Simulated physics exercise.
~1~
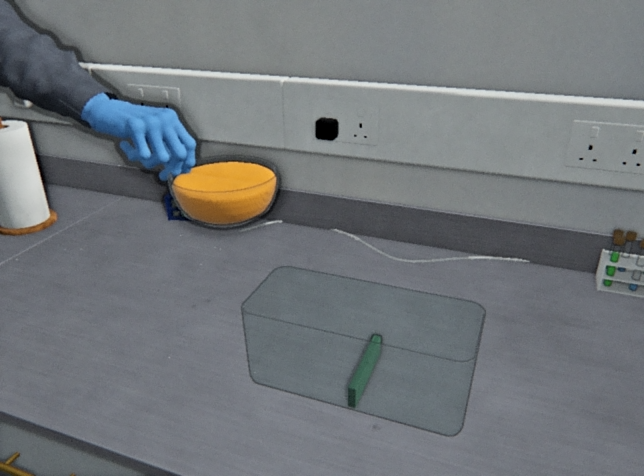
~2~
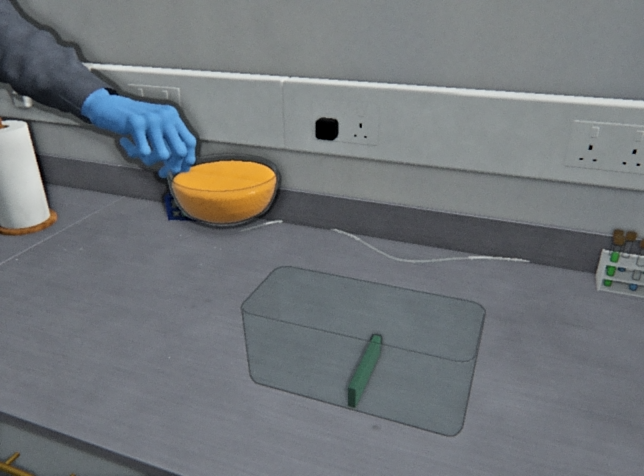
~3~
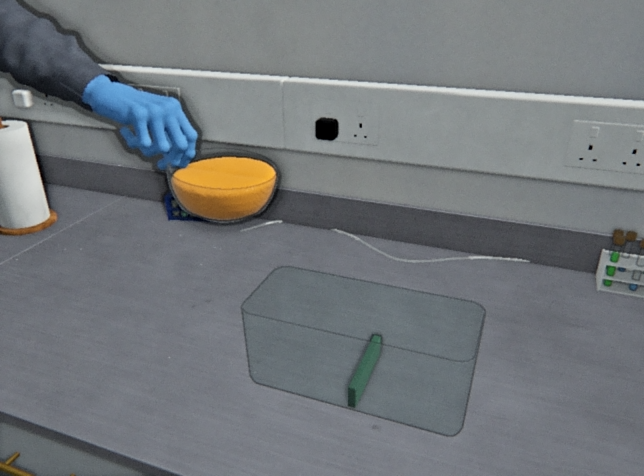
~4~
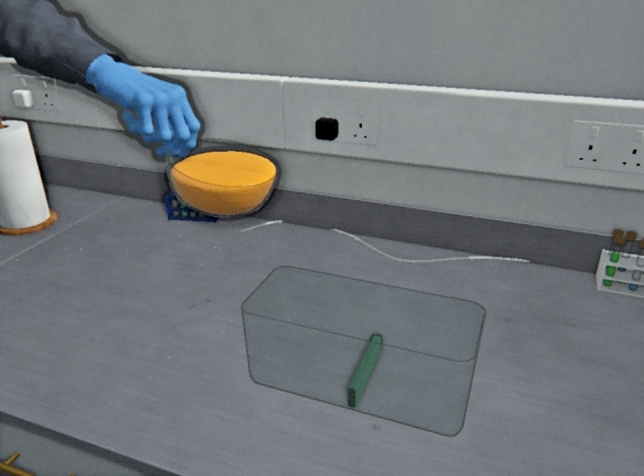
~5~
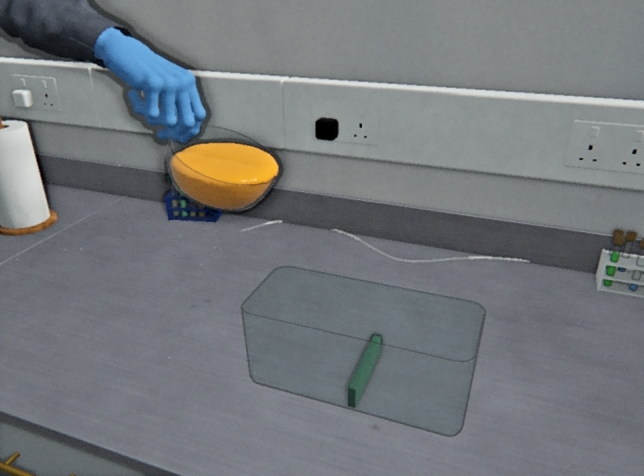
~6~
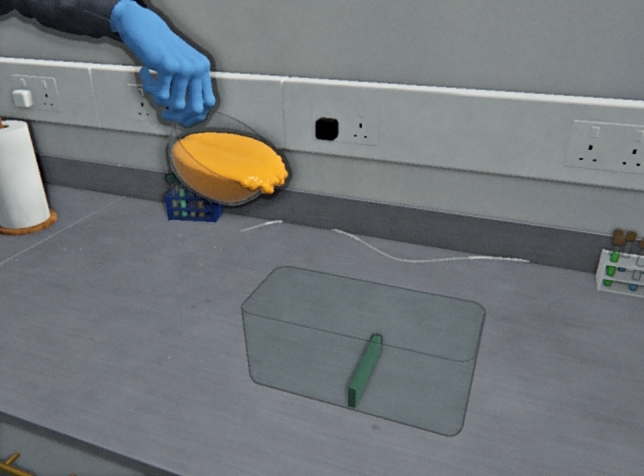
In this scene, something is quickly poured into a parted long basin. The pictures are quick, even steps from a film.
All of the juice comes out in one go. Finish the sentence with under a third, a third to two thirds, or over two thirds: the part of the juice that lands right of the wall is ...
It is a third to two thirds.
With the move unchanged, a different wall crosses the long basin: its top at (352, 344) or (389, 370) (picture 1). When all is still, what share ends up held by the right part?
Try one about 70 %, try two about 25 %.
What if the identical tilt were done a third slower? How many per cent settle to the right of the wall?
About 50 per cent.
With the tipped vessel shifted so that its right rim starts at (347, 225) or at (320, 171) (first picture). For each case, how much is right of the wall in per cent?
First try: Near 65 percent; second try: Near 70 percent.
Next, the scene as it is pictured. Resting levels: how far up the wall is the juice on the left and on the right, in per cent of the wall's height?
I'd say about 40 for the left and about 50 for the right.
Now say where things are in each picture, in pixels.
In the first frame, tilt 0°; pouring edge (272, 180); surface from (183, 171) to (272, 184); the long basin's rim runs from (259, 287) to (481, 334); the wall's top is at (365, 361).
In the second frame, tilt 2°; pouring edge (272, 180); surface from (184, 171) to (273, 183).
In the third frame, tilt 6°; pouring edge (272, 180); surface from (183, 167) to (272, 179).
In the fourth frame, tilt 13°; pouring edge (272, 180); surface from (182, 160) to (273, 175).
In the fifth frame, tilt 22°; pouring edge (271, 180); surface from (182, 150) to (274, 176); 3 per cent is over the edge.
In the sixth frame, tilt 33°; pouring edge (271, 180); surface from (183, 138) to (264, 165); 6 per cent is over the edge.
A moment on, the tilt is 94° and 21 per cent is still to pour, 9 is left of the wall and 0 right of it.
Next, the tilt is 101° and 0 per cent is still to pour, 25 is left of the wall and 61 right of it.
Then the tilt is 101° and 0 per cent is still to pour, 36 is left of the wall and 54 right of it.
Later the tilt is 101° and 0 per cent is still to pour, 41 is left of the wall and 55 right of it.
At rest 43 per cent lies left of the wall, 54 right of it and 4 outside.
